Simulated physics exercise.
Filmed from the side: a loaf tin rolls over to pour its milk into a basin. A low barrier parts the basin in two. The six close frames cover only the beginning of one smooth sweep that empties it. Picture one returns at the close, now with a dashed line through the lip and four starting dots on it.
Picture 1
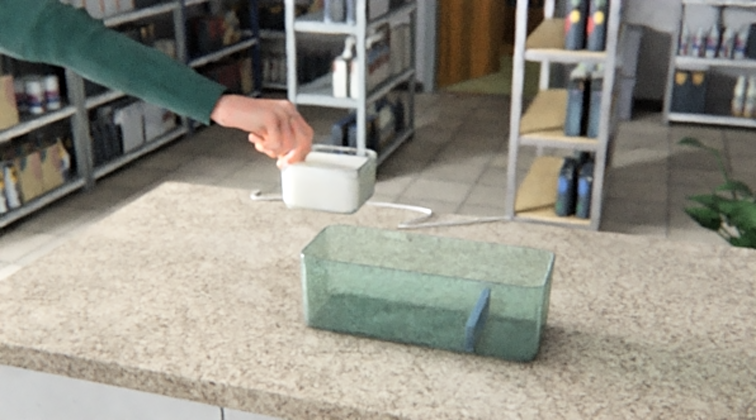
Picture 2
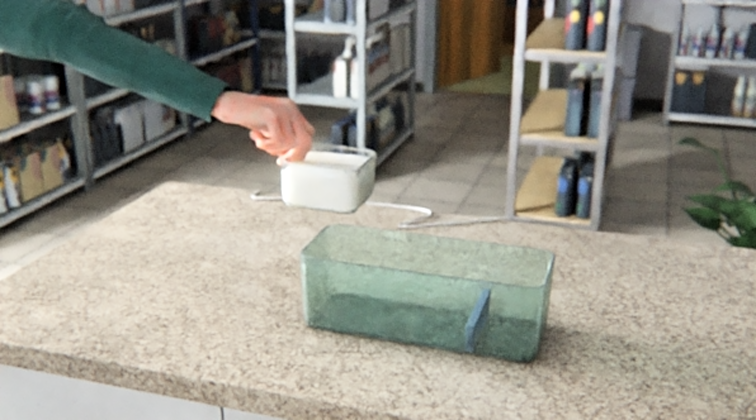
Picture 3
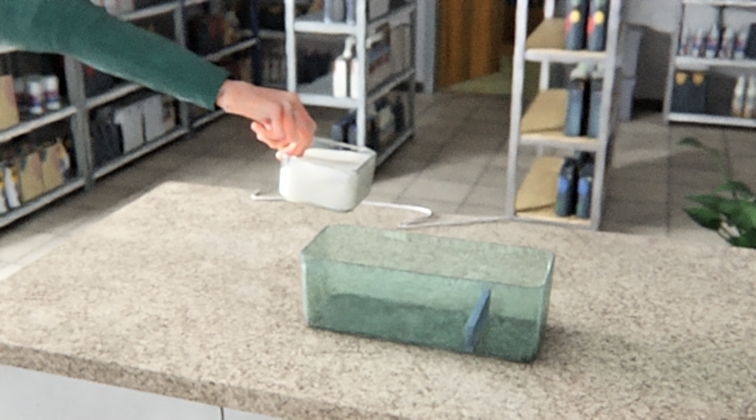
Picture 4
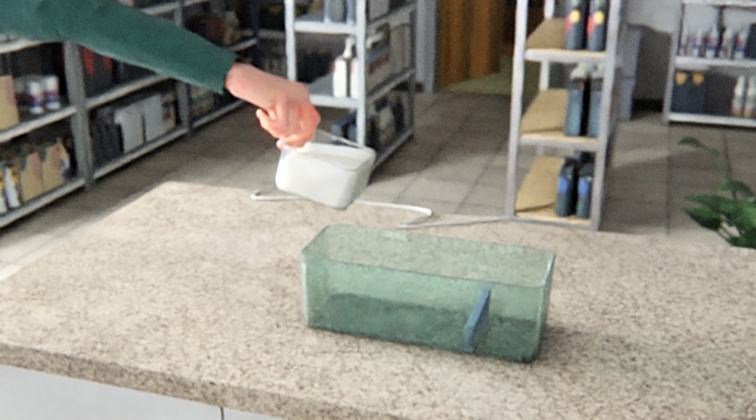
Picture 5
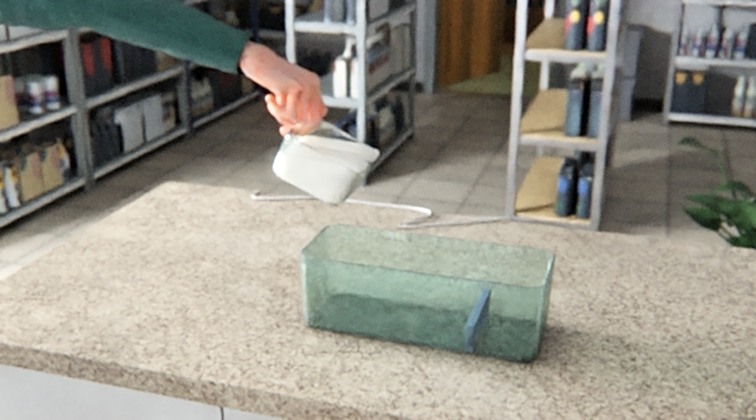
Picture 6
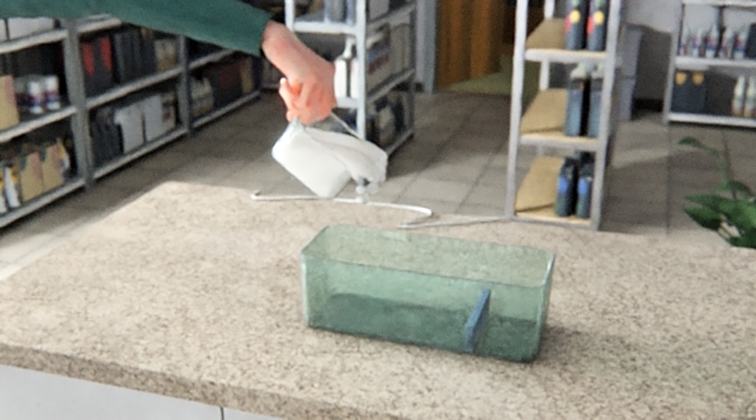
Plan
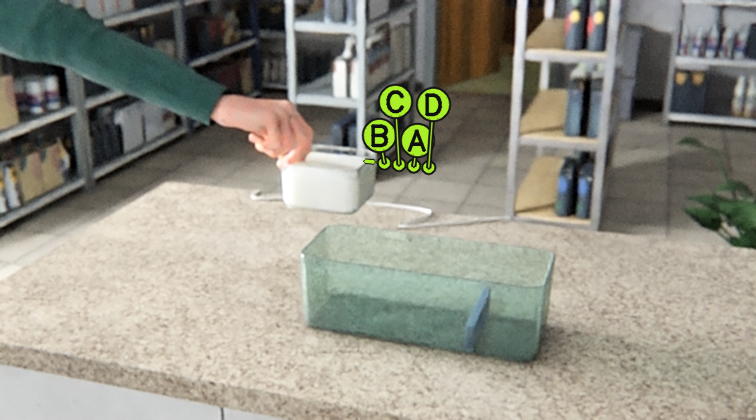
On a speckled counter, a hand tilts a small container rightward until milk crosses its lip.
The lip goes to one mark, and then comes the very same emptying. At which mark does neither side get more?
Choose A.
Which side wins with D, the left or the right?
The right side.
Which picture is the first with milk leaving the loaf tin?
In picture 5.
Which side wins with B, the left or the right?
More ends on the left.
On the marked copy, A at (413, 166); B at (384, 163); C at (399, 164); D at (428, 167).
For place A, about 49 % ends left of the wall and 49 % right of it.
For place B, about 92 % ends left of the wall and 6 % right of it.
For place C, about 84 % ends left of the wall and 15 % right of it.
For place D, about 26 % ends left of the wall and 72 % right of it.
